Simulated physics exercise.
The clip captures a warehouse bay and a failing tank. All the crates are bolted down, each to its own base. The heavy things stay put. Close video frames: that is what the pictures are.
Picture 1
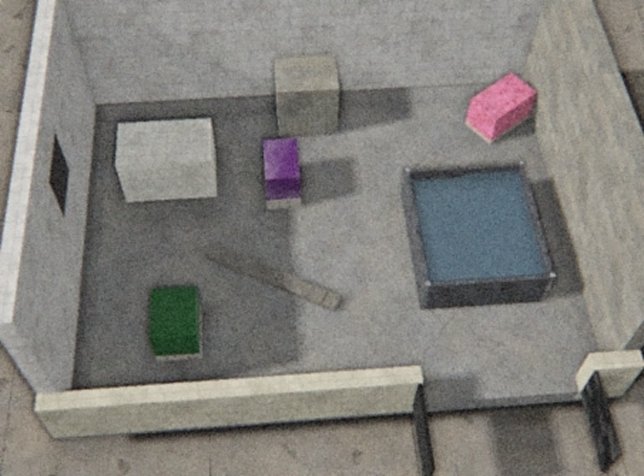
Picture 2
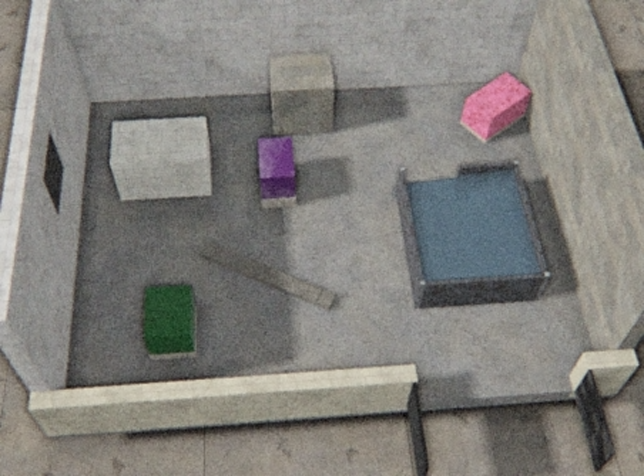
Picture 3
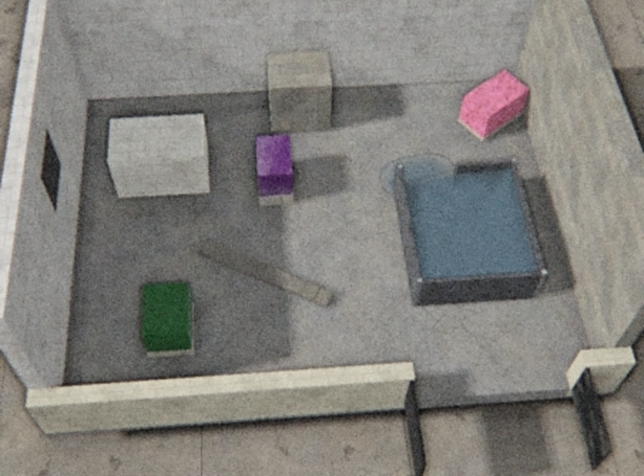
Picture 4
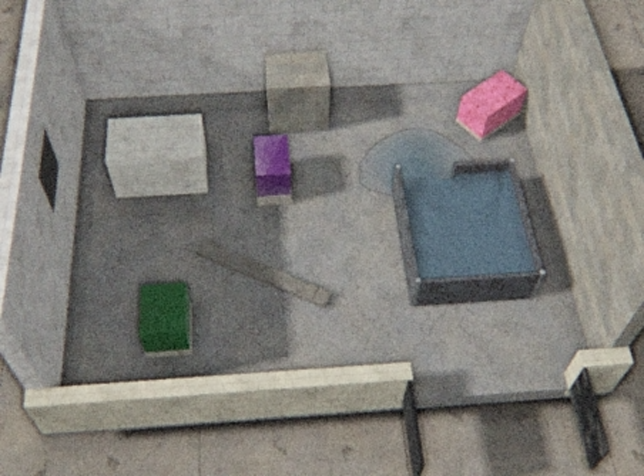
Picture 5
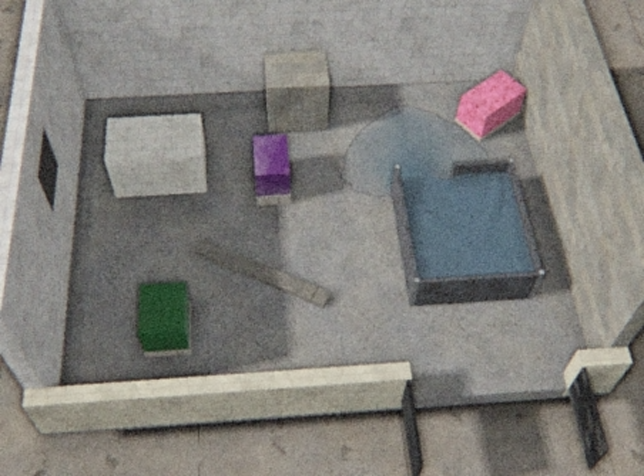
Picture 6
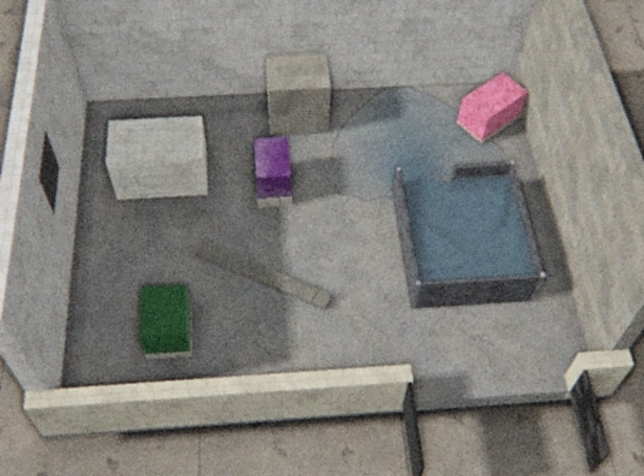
A tank of blue water gave way on its far side, and the water poured through the gap and spread across the gray floor between the purple and pink blocks, toward the back wall.
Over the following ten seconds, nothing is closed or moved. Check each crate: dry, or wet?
Checked: Purple crate dry, green crate dry, pink crate wet.
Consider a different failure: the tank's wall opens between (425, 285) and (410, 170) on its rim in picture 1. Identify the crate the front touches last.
I'd go with the pink one.
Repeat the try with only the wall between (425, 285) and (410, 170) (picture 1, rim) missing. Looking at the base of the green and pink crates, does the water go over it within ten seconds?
Taking them in turn, the green crate is overtopped and the pink crate is overtopped.
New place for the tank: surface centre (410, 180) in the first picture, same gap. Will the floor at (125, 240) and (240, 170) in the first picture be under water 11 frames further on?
The first is not reached, and then the second is wetted.
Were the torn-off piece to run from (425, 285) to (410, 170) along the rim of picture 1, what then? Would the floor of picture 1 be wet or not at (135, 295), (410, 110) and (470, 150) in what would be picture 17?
The first comes out soaked, the second untouched, the third untouched.
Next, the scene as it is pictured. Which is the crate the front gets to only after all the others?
The answer here is the crate marked green.
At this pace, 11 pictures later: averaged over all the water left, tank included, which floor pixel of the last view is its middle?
The water's middle lies around (431, 194).
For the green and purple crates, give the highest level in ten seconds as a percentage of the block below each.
Taking them in the order asked, 30 percent and 60 percent.
A moment on, water covers 15 % of the floor; the purple crate not reached, the green crate not reached, the pink crate water round its plinth.
Next, water covers 25 % of the floor; the purple crate water round its plinth, the green crate not reached, the pink crate water round its plinth.
Then, water covers 35 % of the floor; the purple crate water round its plinth, the green crate not reached, the pink crate water round its plinth.
Later, water covers 55 % of the floor; the purple crate water round its plinth, the green crate not reached, the pink crate water round its plinth.
In the end, water covers 85 % of the floor; the purple crate stayed above the water, the green crate stayed above the water, the pink crate was topped.
